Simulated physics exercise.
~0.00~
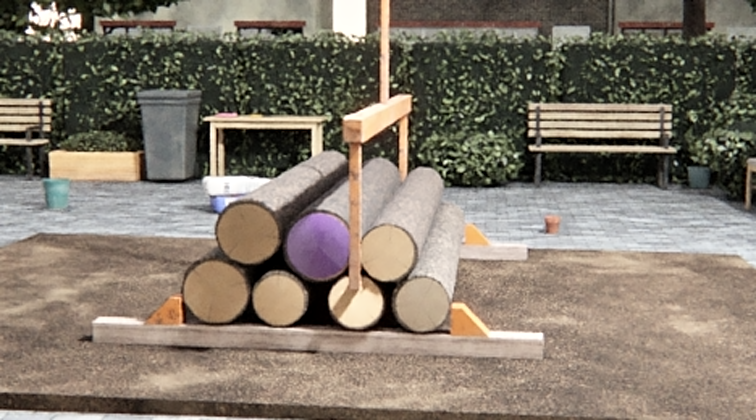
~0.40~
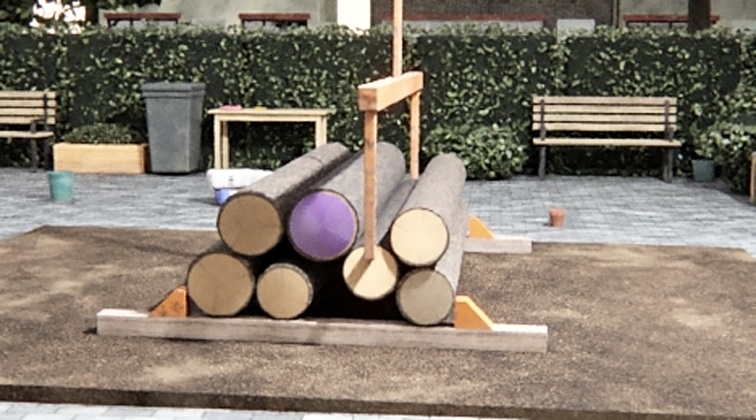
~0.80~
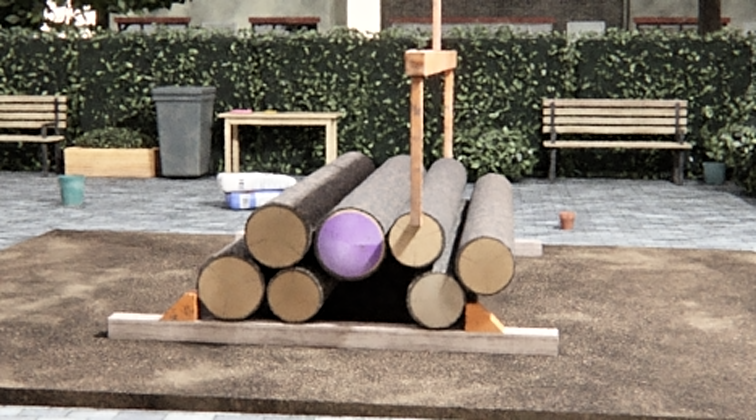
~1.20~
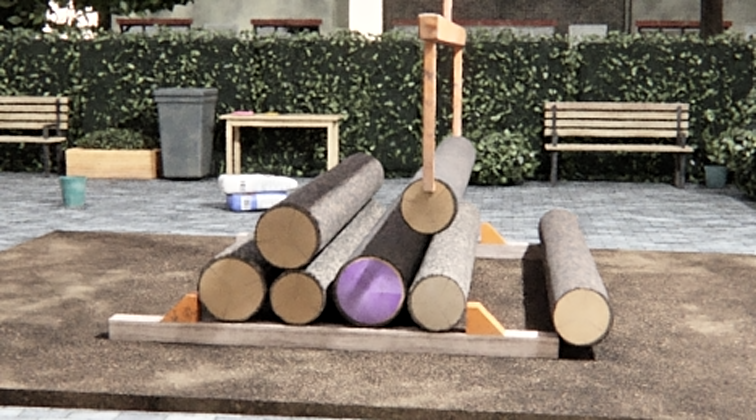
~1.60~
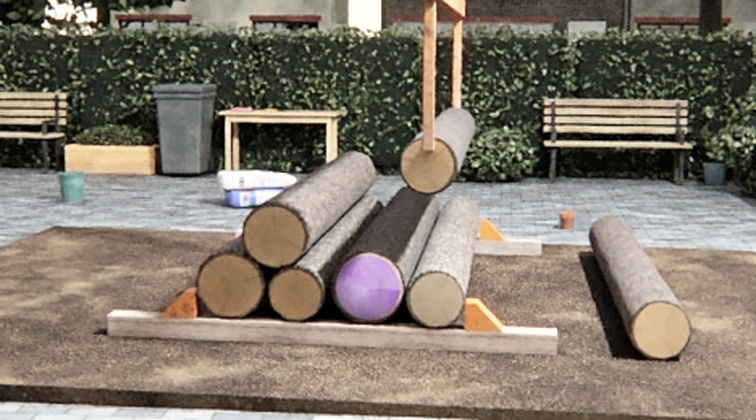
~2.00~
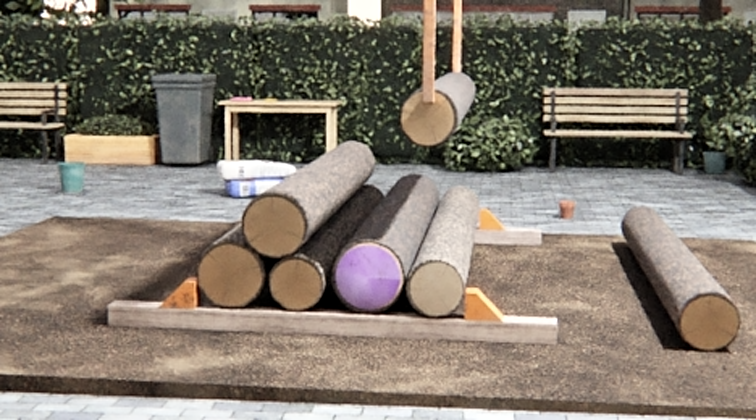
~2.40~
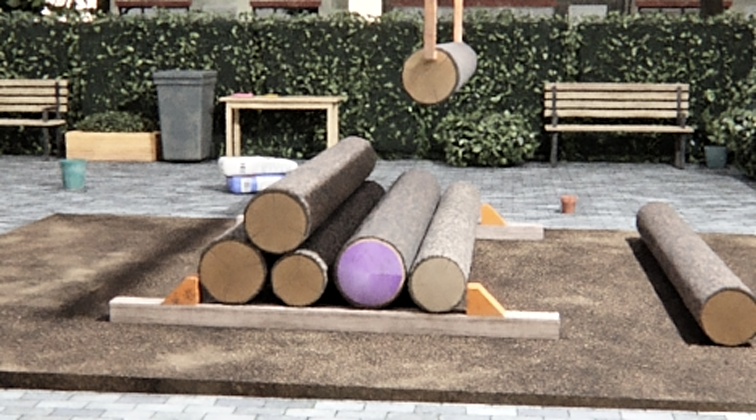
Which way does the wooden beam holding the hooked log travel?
The beam moves upward, carrying the hooked log out of the stack and into the air.
A stack of seven round logs, one with a purple end in the upper row, sits between orange chocks on dark soil, seen from the front with a hedge, benches and a table behind. A wooden beam with two hangers draws a lower log upward, nudging the purple log up and pushing the upper right log aside. That log drops off the right side and rolls away across the soil, while the purple one sinks into the gap below. The lifted log finally hangs high above the remaining five, with the stray log at the far right.
